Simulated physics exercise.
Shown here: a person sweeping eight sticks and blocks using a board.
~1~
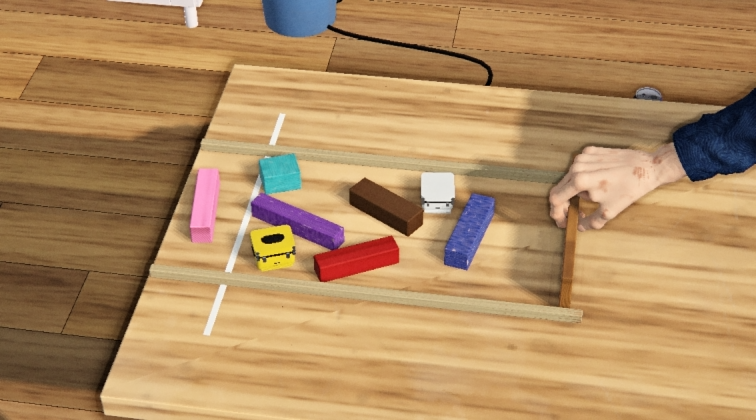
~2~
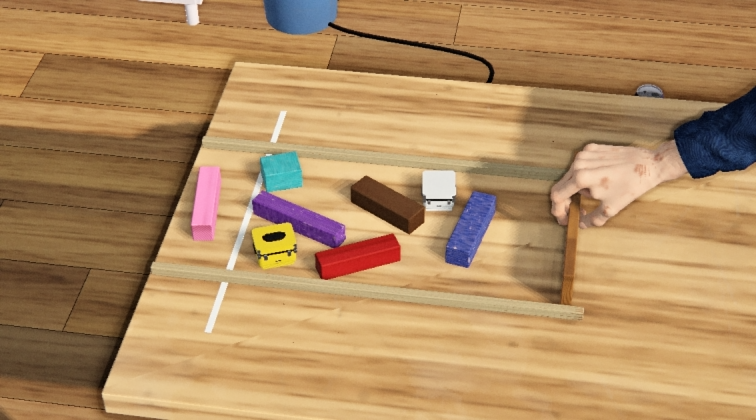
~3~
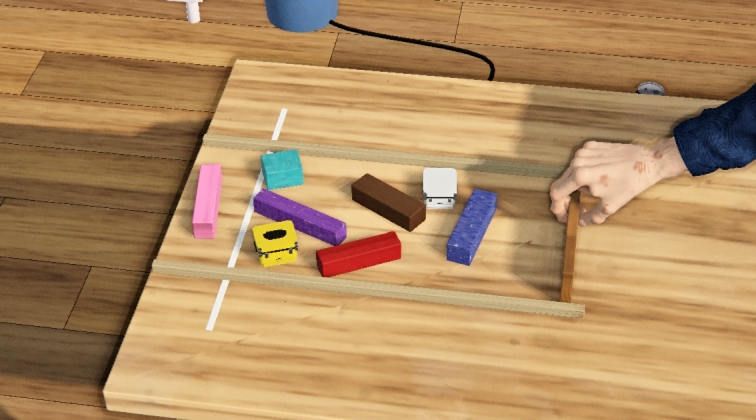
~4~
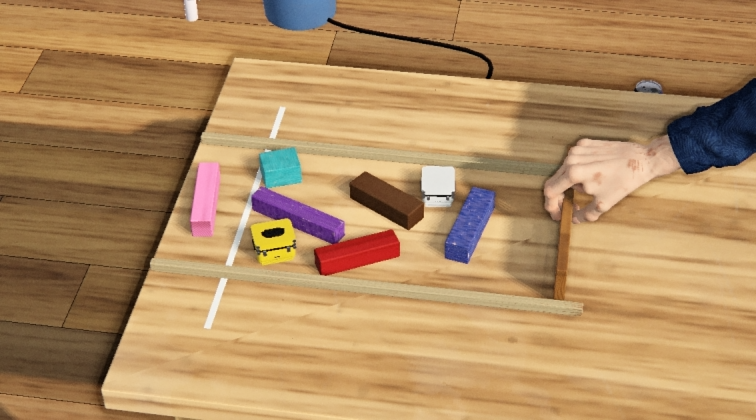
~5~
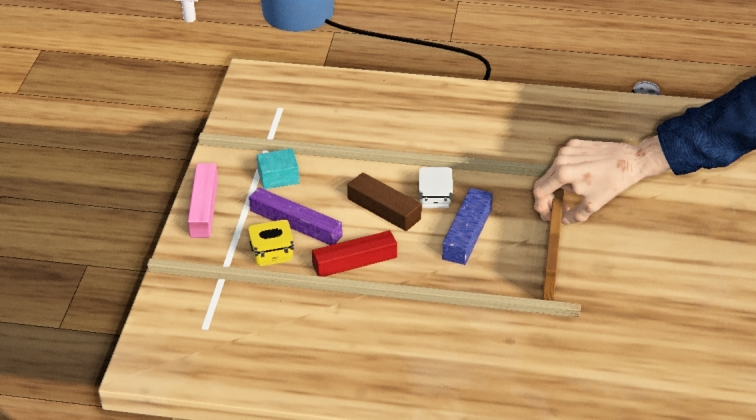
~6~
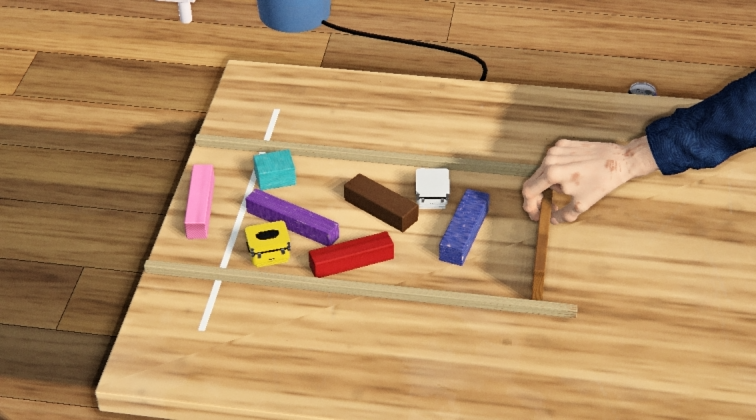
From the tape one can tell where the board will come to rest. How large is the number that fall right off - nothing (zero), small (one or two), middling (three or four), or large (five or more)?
Small - one or two.
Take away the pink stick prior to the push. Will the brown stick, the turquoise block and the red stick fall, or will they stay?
Taking them one by one, the brown stick holds its spot, the turquoise block drops away and the red stick holds its spot.
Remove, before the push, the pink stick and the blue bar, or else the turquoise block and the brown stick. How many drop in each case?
The first removal gives 0, the second gives 1.
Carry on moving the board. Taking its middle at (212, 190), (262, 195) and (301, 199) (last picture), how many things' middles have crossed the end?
Past-the-end tally - position 1: 6, position 2: 1, position 3: 0.
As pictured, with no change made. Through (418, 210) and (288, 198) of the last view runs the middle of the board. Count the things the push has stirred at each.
Up to then 4, and up to the other point 8.
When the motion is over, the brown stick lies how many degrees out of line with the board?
I'd say it's about 10° out of line.
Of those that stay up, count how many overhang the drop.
Answer: 3.
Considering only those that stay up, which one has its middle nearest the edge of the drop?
Going by centres, it is the purple bar.
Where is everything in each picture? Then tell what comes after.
In the first frame, pink stick (205, 205); turquoise block (280, 174); yellow case (273, 248); board (571, 230); tape (248, 215).
In the second frame, turquoise block (281, 172); blue bar (471, 229).
In the third frame, yellow case (276, 244); red stick (359, 254).
In the fourth frame, pink stick (206, 199); board (566, 222).
In the fifth frame, turquoise block (278, 169); white case (436, 188).
In the sixth frame, pink stick (200, 201); turquoise block (275, 170); yellow case (268, 245); board (544, 222); tape (243, 210).
Early on, none off yet; pink stick at rest near (200, 201); turquoise block at rest near (275, 170); yellow case at rest near (268, 245).
A while later, none off yet; pink stick at rest near (200, 201); turquoise block at rest near (275, 170); yellow case travelled a little near (260, 238).
Further along, none off yet; pink stick travelled a little near (174, 201); turquoise block travelled about its own width near (218, 163); yellow case travelled well along near (210, 226).
Finally, the number that fall off is one or two; lost, turquoise block and pink stick.
